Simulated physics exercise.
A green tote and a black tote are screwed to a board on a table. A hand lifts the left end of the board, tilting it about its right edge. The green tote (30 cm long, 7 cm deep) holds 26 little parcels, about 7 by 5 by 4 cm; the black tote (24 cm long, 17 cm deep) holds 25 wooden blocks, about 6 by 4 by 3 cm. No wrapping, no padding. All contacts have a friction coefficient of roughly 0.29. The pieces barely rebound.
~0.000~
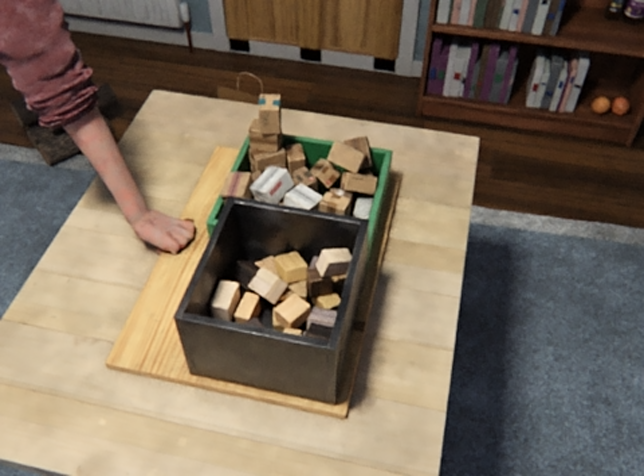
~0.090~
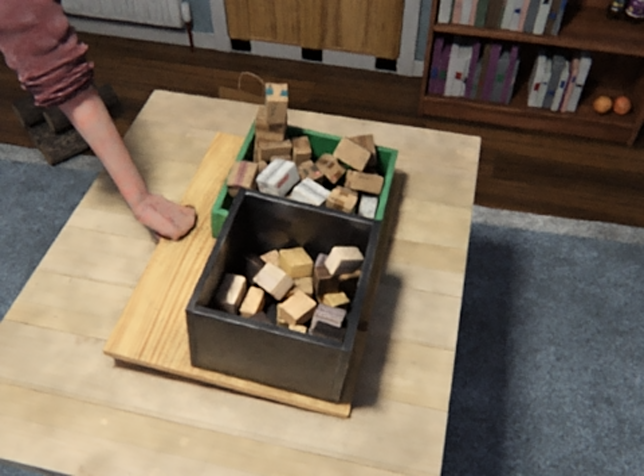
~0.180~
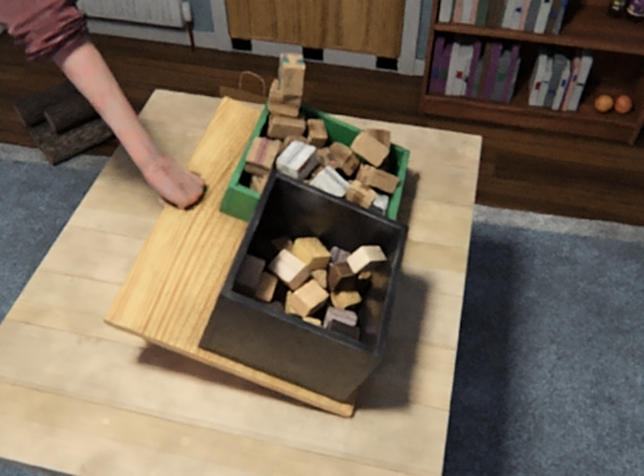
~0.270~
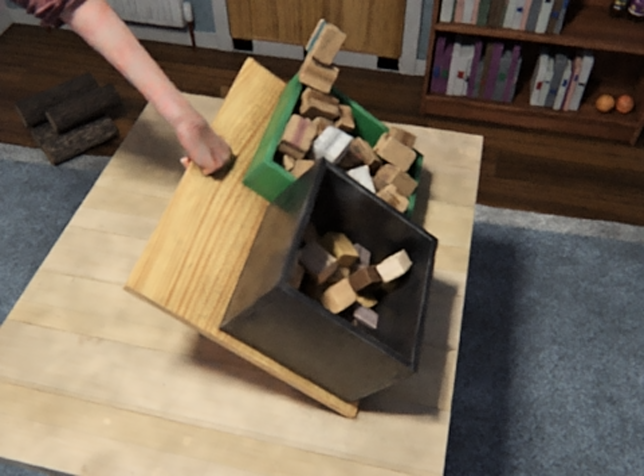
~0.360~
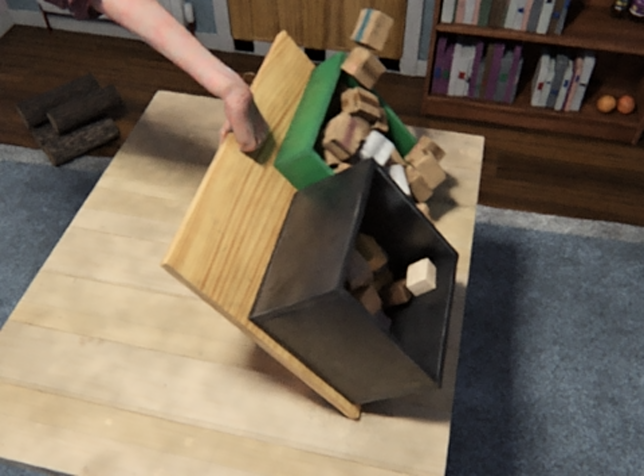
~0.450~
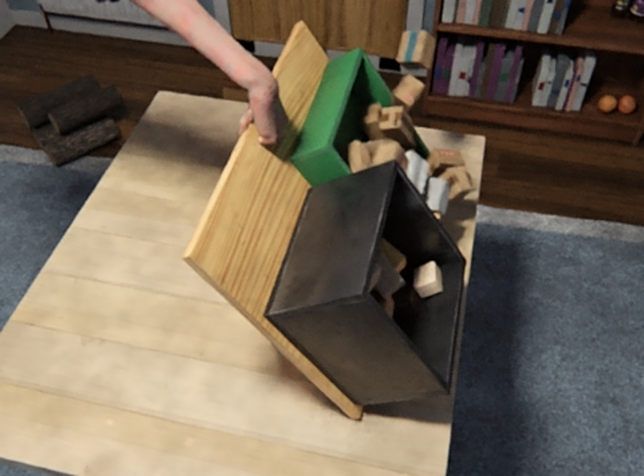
A pale wooden table fills a room with blue carpet and a dark bookcase, seen from above at a steady angle. On it, a wooden board carries a black tote of wooden blocks nearer the viewer and a green tote heaped with small parcels behind. A hand at left lifts the board's left side, tilting both totes steeply rightward as their contents slide and one parcel leaves the green tote.
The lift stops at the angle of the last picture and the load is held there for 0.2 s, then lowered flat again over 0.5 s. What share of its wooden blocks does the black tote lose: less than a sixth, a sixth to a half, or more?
Less than a sixth of the wooden blocks leave the black tote.
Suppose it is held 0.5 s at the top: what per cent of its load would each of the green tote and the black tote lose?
Then green tote 40, black tote 0 per cent.
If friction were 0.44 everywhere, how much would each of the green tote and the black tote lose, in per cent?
In that case green tote 40, black tote 0 per cent.
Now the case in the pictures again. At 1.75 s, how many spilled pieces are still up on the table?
About 3.
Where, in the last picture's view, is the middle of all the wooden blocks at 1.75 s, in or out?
Near (315, 315).
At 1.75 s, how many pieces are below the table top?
Some 8 pieces.
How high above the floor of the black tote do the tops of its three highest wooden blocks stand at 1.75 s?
Roughly 11 cm high.
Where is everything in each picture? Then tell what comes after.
In the first picture (we follow the rim corner now nearest the camera, unless another is named), black tote at (328, 345); green tote (by its farthest rim corner) at (255, 131); tilt 0°; nothing out yet.
In the second picture, black tote at (343, 346); green tote at (261, 120); tilt 6°.
In the third picture, black tote at (375, 352); green tote at (277, 95); tilt 20°.
In the fourth picture, black tote at (411, 366); tilt 36°; 1 out, the lowest parcel at (325, 42).
In the fifth picture, black tote at (437, 380); tilt 50°; 1 out, the lowest parcel at (372, 30).
In the sixth picture, black tote at (447, 387); tilt 56°; 1 out, the lowest parcel at (416, 51).
After 0.66 s, tilt 56°; 9 of 26 out of the green tote and 0 of 25 out of the black tote.
After 0.92 s, tilt 25°; 10 of 26 out of the green tote and 0 of 25 out of the black tote.
After 1.28 s, tilt 0°; 10 of 26 out of the green tote and 0 of 25 out of the black tote.
When it is over (at 1.75 s), 10 of 26 out of the green tote and 0 of 25 out of the black tote. Asked share, 0 of 25, 0 per cent.
